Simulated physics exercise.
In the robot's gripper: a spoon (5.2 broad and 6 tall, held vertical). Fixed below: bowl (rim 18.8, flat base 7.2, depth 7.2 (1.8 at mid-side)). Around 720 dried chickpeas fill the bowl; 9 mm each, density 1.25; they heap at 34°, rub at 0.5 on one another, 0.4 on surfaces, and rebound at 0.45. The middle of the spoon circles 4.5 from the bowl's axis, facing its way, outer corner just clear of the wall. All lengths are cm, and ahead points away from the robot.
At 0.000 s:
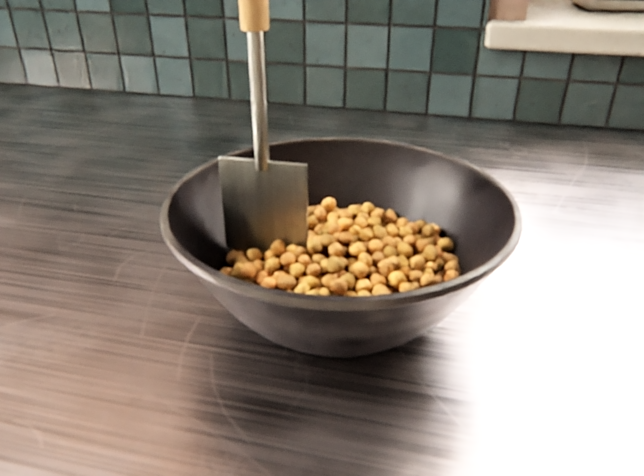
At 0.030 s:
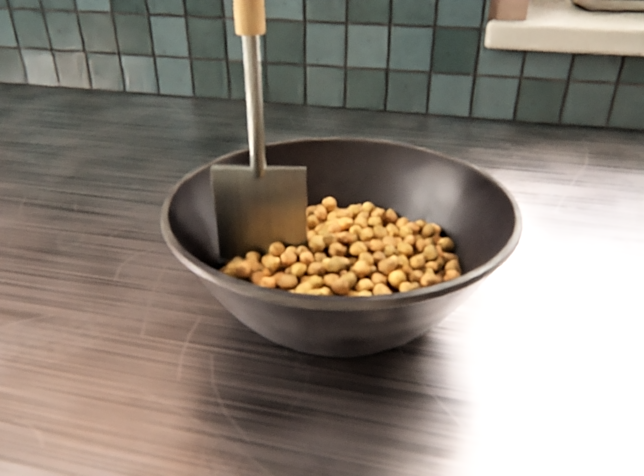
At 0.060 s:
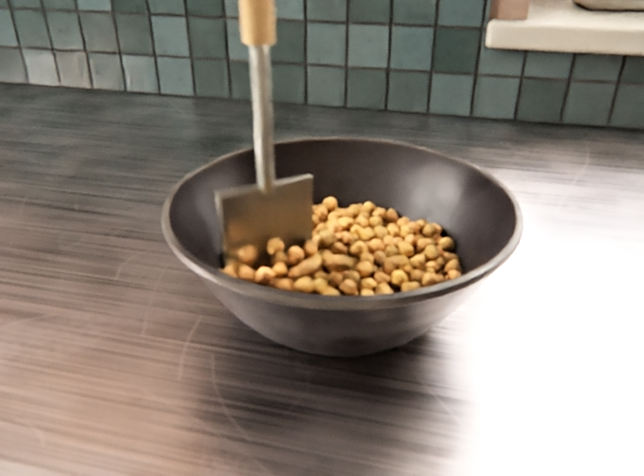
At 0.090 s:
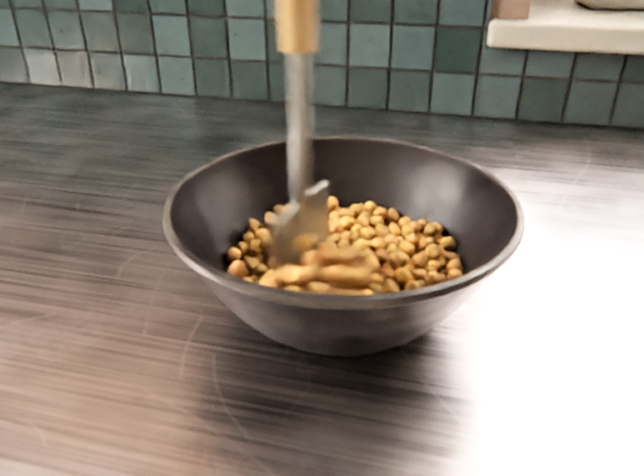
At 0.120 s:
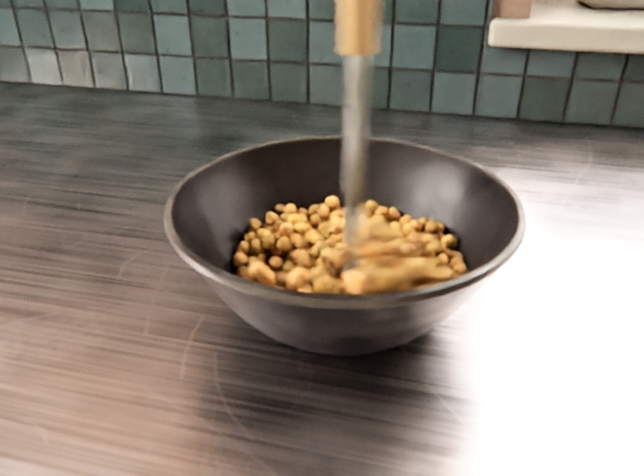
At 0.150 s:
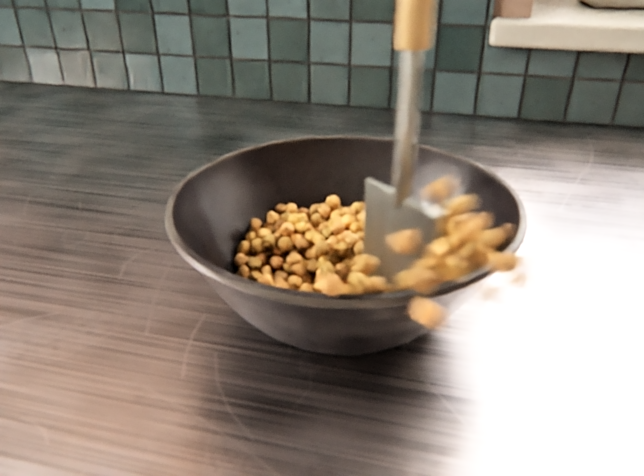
A flat metal spatula with a wooden handle, upright in a dark bowl of chickpeas on a countertop, sweeps from the left along the near side to the right, pushing chickpeas ahead and flinging several up over the right rim.
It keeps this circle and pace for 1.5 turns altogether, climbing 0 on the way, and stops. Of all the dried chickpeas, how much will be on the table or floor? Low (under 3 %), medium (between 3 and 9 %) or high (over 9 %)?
Share on the table or floor: High (over 9 %).
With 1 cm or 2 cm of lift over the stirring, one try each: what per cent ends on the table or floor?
Some 20 and 10 per cent.
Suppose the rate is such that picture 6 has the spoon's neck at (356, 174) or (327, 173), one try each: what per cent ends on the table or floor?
Some 25 and 20 per cent.
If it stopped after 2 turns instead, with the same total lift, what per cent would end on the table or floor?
In that case some 35 per cent.
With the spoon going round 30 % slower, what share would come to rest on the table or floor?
In that case some 20 per cent.
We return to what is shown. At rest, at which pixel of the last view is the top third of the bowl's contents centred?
Near (392, 243).
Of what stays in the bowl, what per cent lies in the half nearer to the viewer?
Roughly 45 per cent.
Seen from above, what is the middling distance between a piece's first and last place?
Roughly 8 cm.
After 0.29 s, 292° round, highest piece 13 above the table; 607 in the bowl, 13 on the table or floor, 95 in flight or on the tool.
After 0.43 s, 83° round, highest piece 12 above the table; 530 in the bowl, 112 on the table or floor, 73 in flight or on the tool.
After 0.70 s, 180° round, highest piece 6 above the table; 480 in the bowl, 234 on the table or floor, 1 in flight or on the tool.
After 1.40 s, 180° round, highest piece 6 above the table; 480 in the bowl, 235 on the table or floor.
In the end, 480 in the bowl, 235 on the table or floor. That is 33 % on the table or floor.
